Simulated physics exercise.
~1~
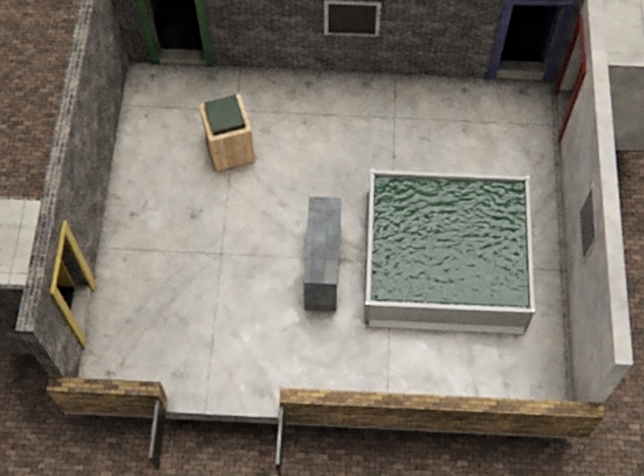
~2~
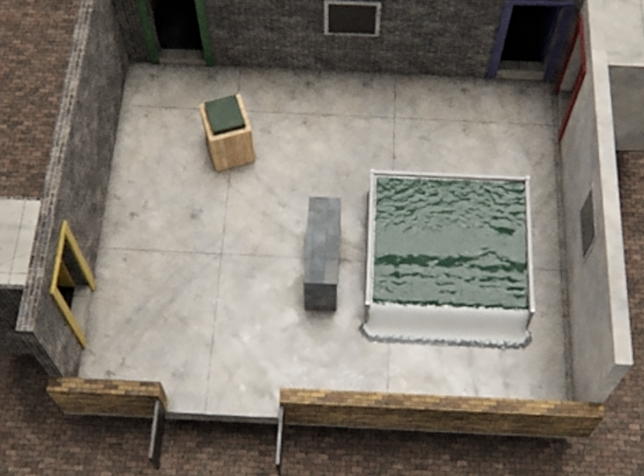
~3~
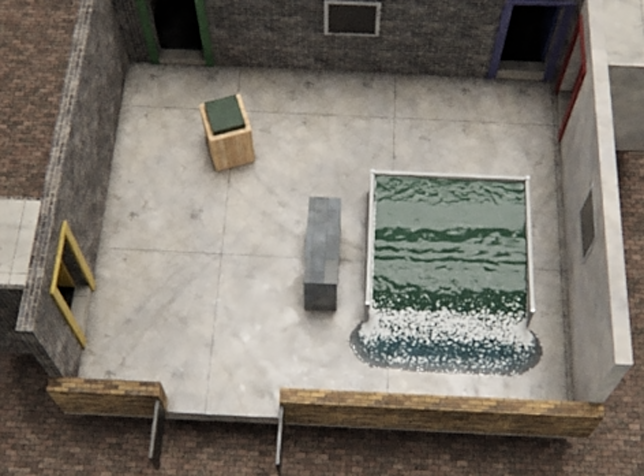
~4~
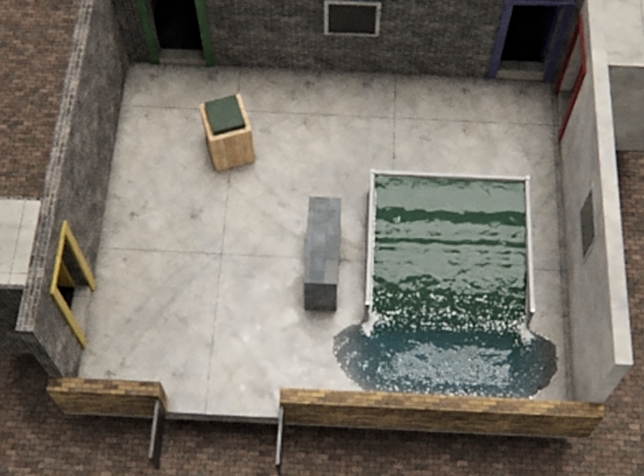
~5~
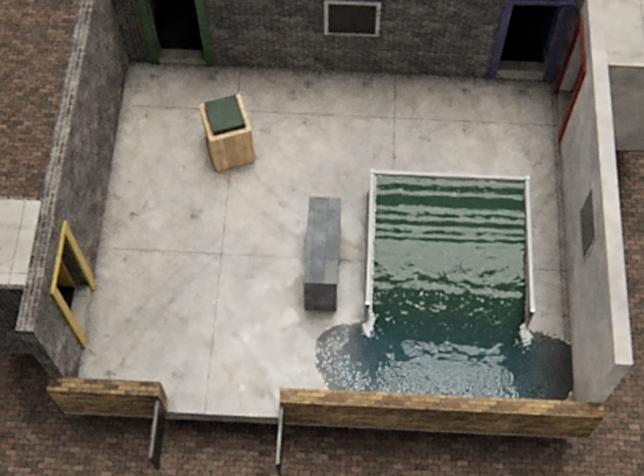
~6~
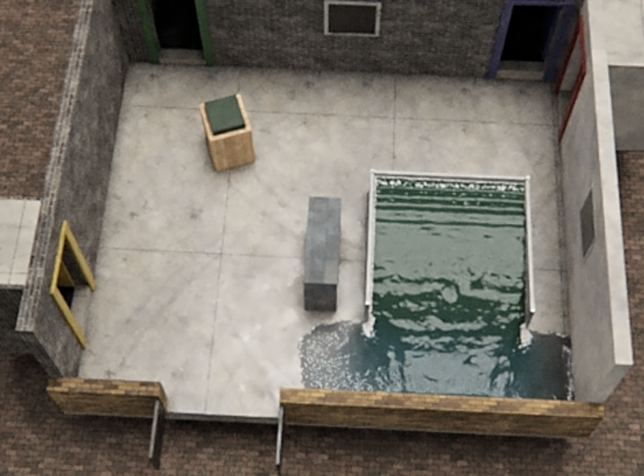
A water tank's near wall gives way and green water pours out, spreading across the paved court.
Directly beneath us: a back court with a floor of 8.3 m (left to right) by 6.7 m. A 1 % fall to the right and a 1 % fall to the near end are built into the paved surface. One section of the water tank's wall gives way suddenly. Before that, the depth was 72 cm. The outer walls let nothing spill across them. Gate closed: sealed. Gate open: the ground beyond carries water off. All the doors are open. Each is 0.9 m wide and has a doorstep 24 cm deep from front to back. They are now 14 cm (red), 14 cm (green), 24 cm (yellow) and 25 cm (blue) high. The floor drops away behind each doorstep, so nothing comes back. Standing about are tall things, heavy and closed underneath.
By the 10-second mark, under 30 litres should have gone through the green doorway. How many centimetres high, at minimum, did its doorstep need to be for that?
It needed to be about 8 cm high.
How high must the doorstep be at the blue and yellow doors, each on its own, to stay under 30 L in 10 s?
About 29 cm at blue and 14.5 cm at yellow.
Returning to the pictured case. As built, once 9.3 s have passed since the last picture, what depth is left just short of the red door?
About 7.5 cm.
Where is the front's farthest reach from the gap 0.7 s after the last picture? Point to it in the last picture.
Pixel close to (227, 400).
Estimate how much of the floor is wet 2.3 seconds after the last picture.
I'd estimate about 45 percent.
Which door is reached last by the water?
Final door: Green.
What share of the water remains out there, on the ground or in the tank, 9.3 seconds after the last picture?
I'd put it at about 90 per cent.
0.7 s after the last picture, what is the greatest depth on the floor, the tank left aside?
Roughly 65 cm.
Then, 0.7 s after the last picture water covers 15 % of the floor, deepest (65 cm) near (575, 418); it has not reached the green door.
Then, 2.3 s after the last picture water covers 45 % of the floor, deepest (46 cm) near (564, 418); it has not reached the green door.
Then, 9.3 s after the last picture water covers 100 % of the floor, deepest (18 cm) near (575, 418); 8 cm at the green door, 1 litre in over its 14 cm doorstep.
At the green door as built, the water peaked near 14 cm, 6.9 s after the last picture.
With a doorstep of 6.5 cm, 53 litres would have come in within the 10 s; with 9 cm, 20 litres. So under 30 litres takes about 8 cm.
